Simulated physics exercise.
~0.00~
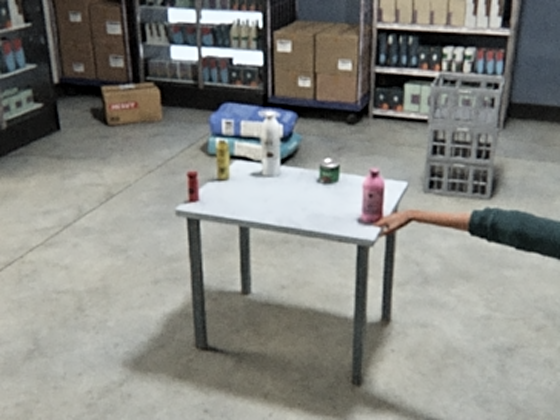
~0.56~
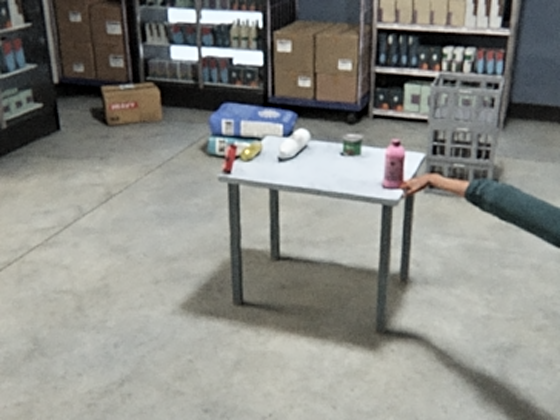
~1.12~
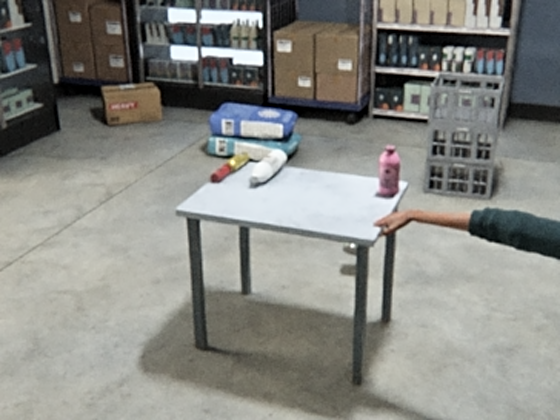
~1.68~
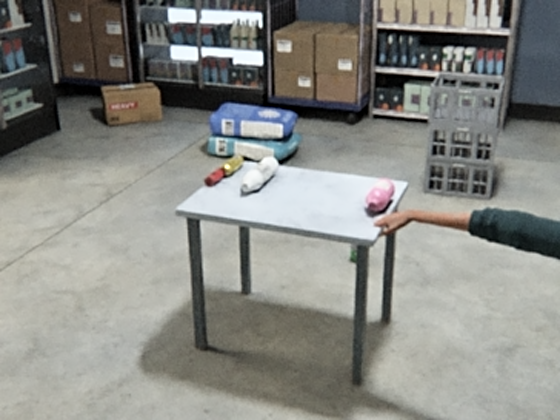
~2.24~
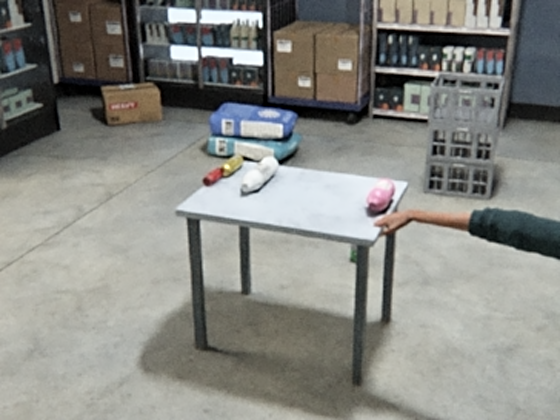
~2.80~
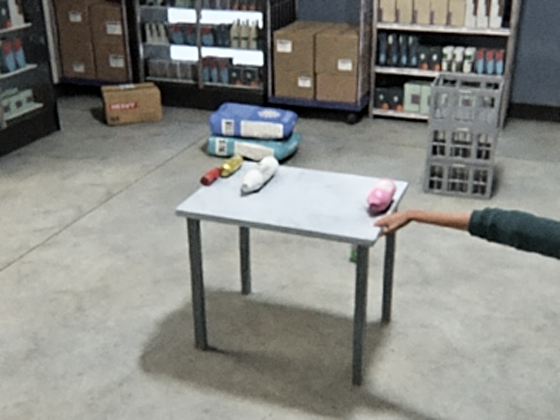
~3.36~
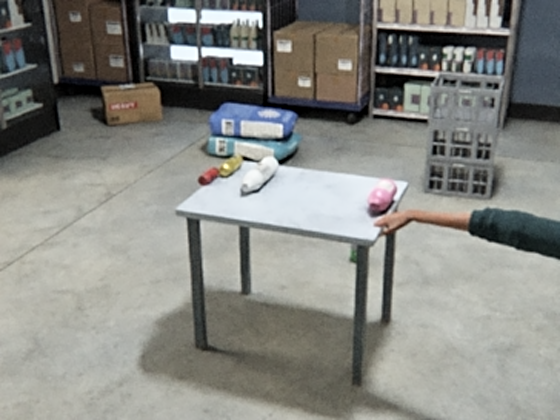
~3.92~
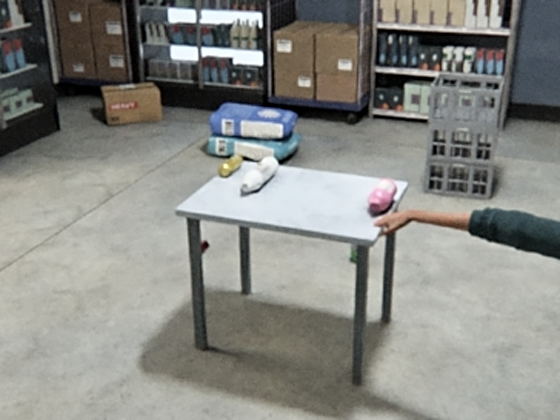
A pale table holding a red shaker, a yellow can, a white bottle, a green tin and a pink bottle stands in a storeroom, a hand at its right corner. The table slides away to the right and back, and the red shaker, yellow can and white bottle topple. It then returns toward the viewer, and the green tin drops off while the pink bottle still stands. The pink bottle tips over next. After a quiet spell, the red shaker goes over the edge too, leaving the yellow can and two bottles lying on top.
